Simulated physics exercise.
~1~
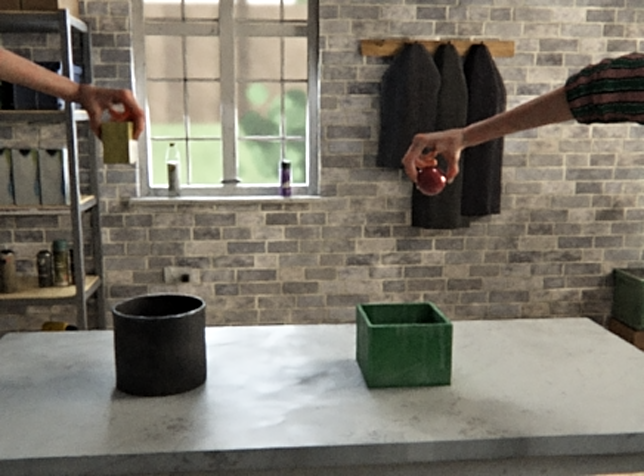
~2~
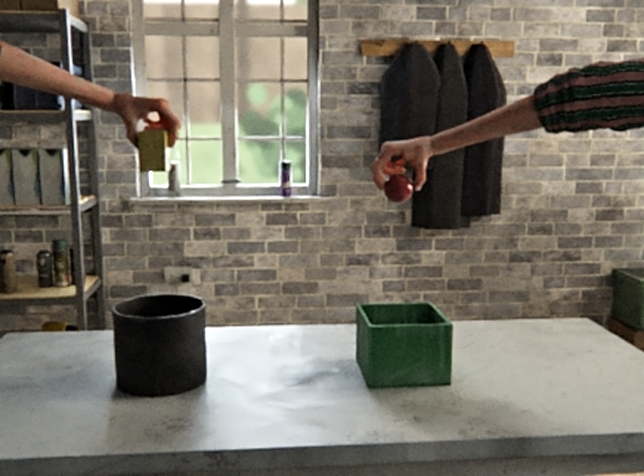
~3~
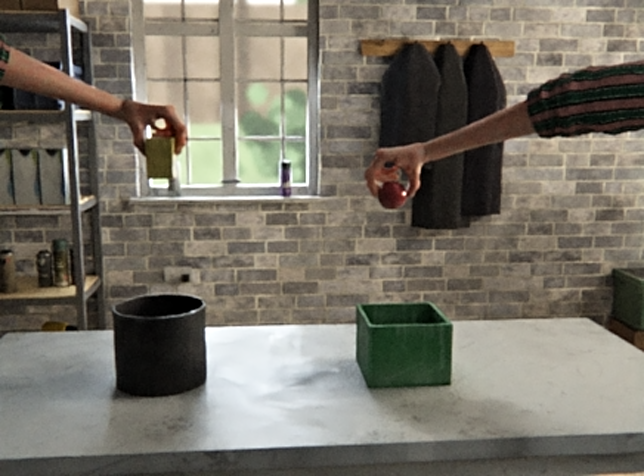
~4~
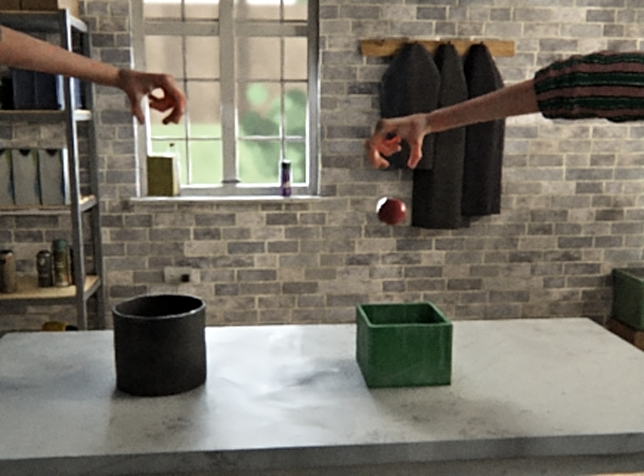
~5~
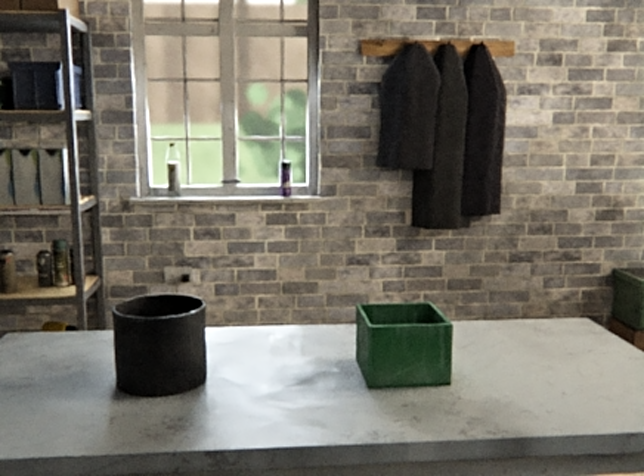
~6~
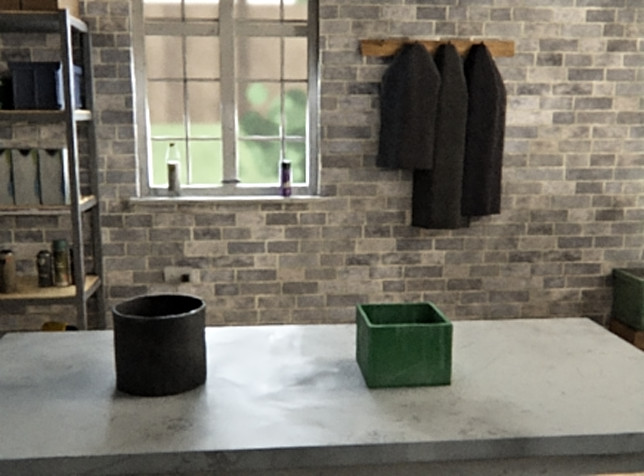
Two hands release a yellow block and a red tomato, which drop into separate containers.
